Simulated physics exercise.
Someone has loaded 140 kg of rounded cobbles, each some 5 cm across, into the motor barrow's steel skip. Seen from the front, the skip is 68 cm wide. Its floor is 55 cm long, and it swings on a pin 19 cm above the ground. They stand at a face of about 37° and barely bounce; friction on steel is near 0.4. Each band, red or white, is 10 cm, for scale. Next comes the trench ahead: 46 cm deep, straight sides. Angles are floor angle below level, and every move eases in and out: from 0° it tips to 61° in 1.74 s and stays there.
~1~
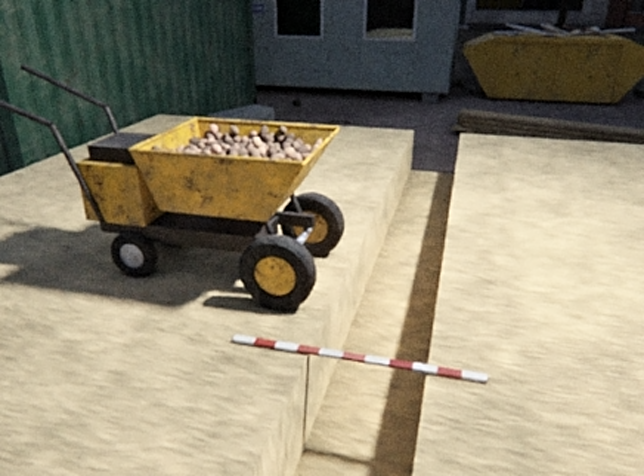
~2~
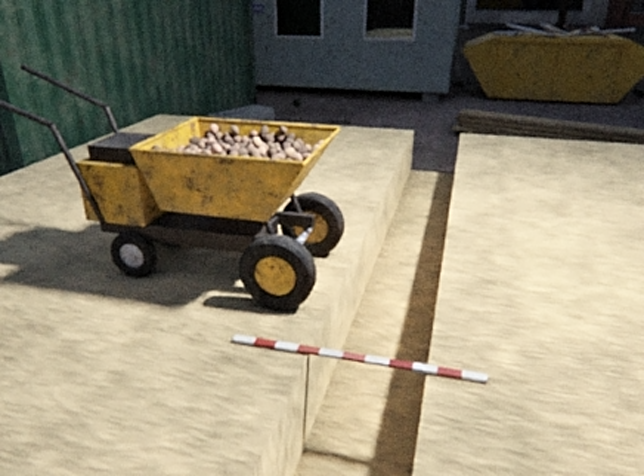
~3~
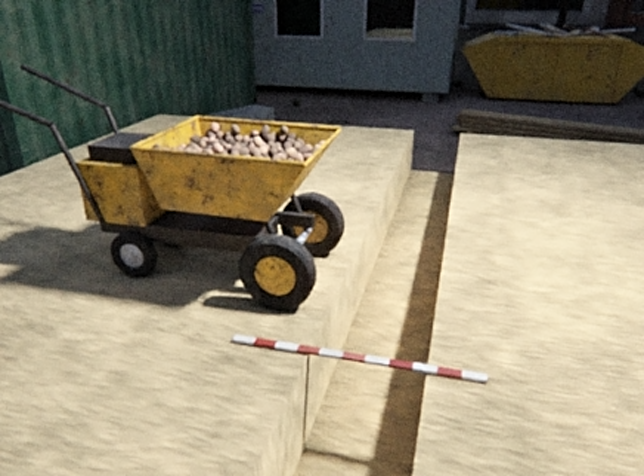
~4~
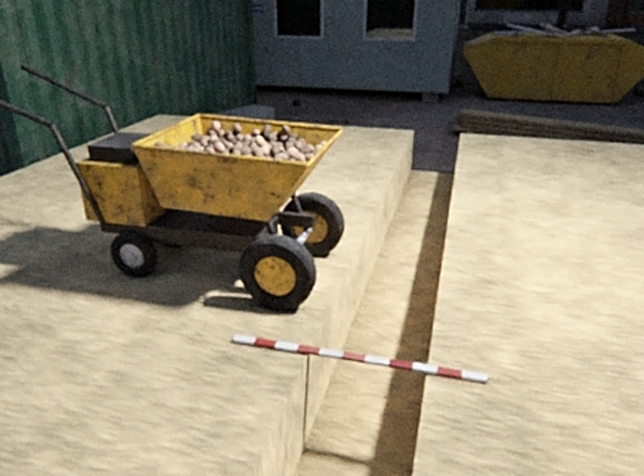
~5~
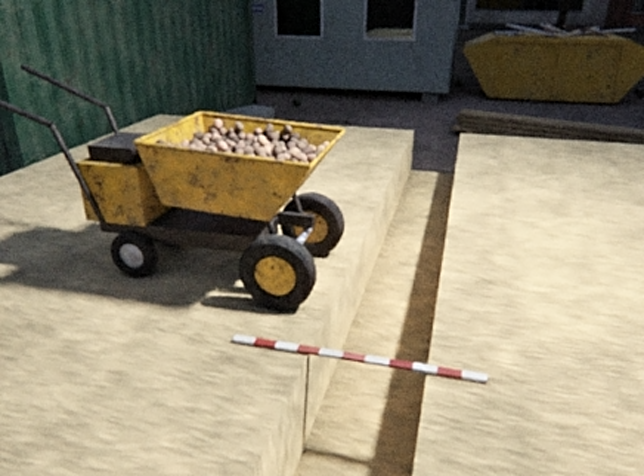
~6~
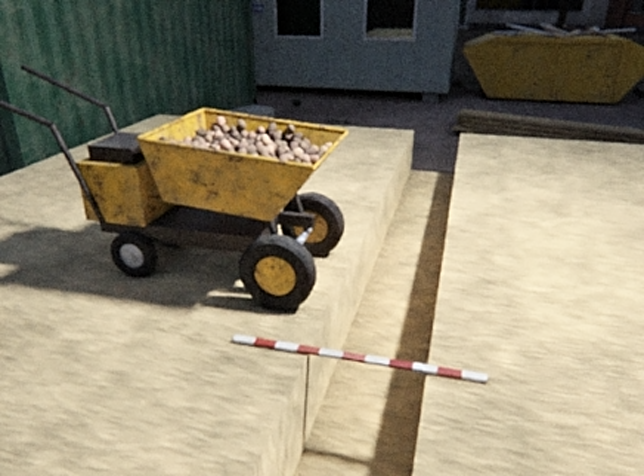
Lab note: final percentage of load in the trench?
Approx. 41 %.
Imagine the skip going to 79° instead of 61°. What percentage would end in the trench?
About 60%.
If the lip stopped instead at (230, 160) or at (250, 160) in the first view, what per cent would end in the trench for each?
First place: Near 60%; second place: Near 60%.
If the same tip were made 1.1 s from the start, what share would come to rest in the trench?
Estimate: About 35 %.
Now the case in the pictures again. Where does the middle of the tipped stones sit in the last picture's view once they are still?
Roughly at (416, 357).
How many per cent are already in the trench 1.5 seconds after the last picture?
Around 10 per cent of it.
Then, 1.0 s after the last picture the floor is at 51°, 100 % in the skip; the foremost stones are at (386, 202).
Then, 1.5 s after the last picture the floor is at 61°, 84 % in the skip, 10 % in the trench, 6 % past the trench; the foremost stones are at (476, 304).
Then, 1.9 s after the last picture the floor is at 61°, 66 % in the skip, 17 % in the trench, 17 % past the trench; the foremost stones are at (548, 315).
Then, 3.8 s after the last picture the floor is at 61°, 40 % in the skip, 41 % in the trench, 19 % past the trench; the foremost stones are at (608, 317).
